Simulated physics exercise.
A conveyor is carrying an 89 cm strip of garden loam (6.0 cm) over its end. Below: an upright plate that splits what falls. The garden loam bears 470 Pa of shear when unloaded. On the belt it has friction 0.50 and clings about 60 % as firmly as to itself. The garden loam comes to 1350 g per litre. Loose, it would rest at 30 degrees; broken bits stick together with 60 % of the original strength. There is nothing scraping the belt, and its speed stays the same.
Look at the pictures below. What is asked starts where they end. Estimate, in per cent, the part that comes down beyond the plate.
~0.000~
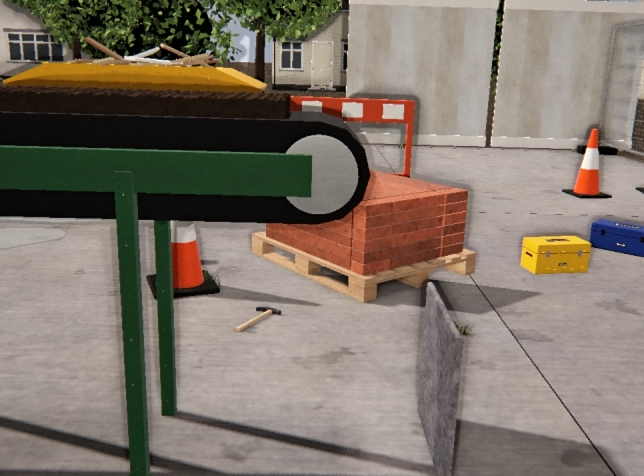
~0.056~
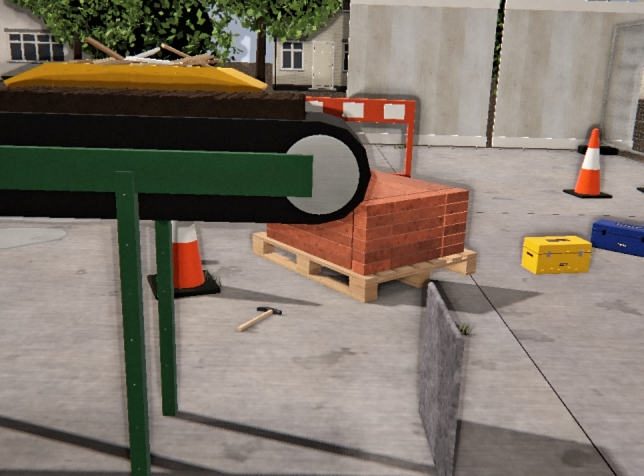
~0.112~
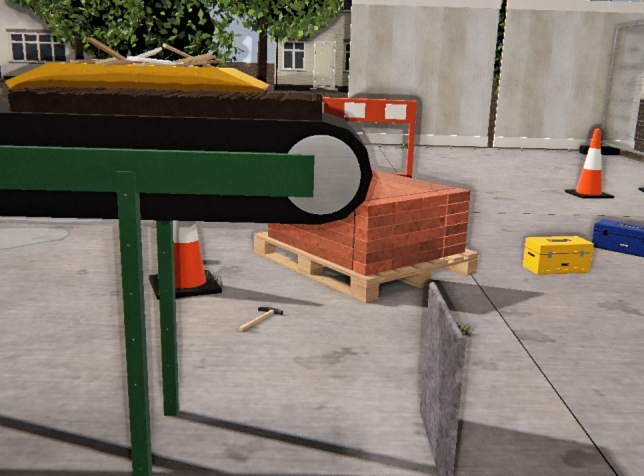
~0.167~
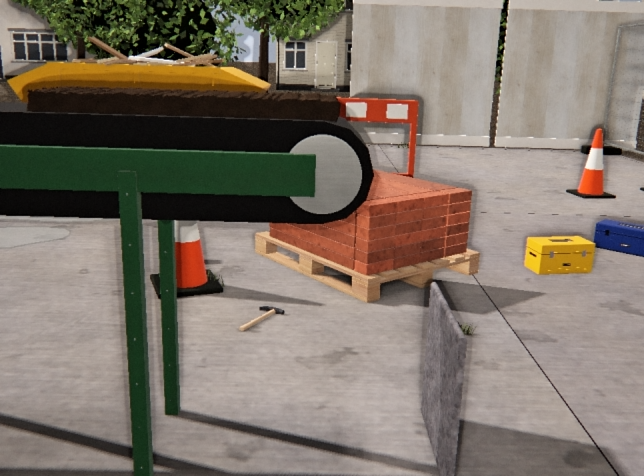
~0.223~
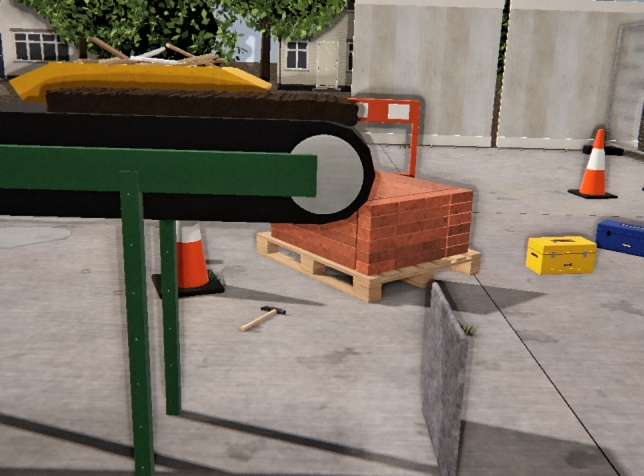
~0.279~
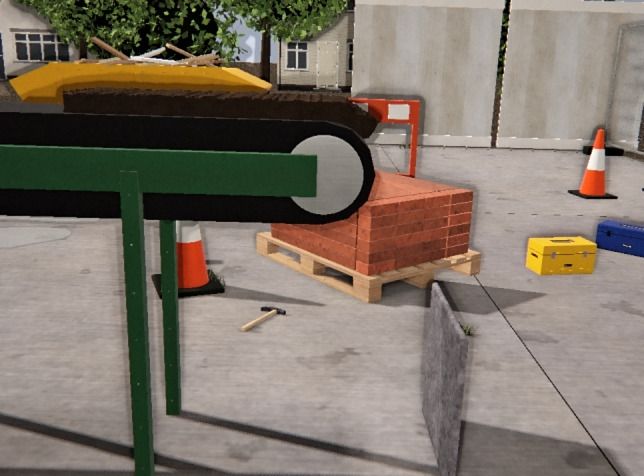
Close to 5 out of 100.
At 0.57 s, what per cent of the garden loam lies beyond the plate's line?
0 %.
After 0.57 s, 0 % is beyond the plate's line.
After 0.91 s, 2 % is beyond the plate's line.
After 1.25 s, 3 % is beyond the plate's line.
After 1.60 s, 5 % is beyond the plate's line.
After 2.83 s, 5 % is beyond the plate's line.
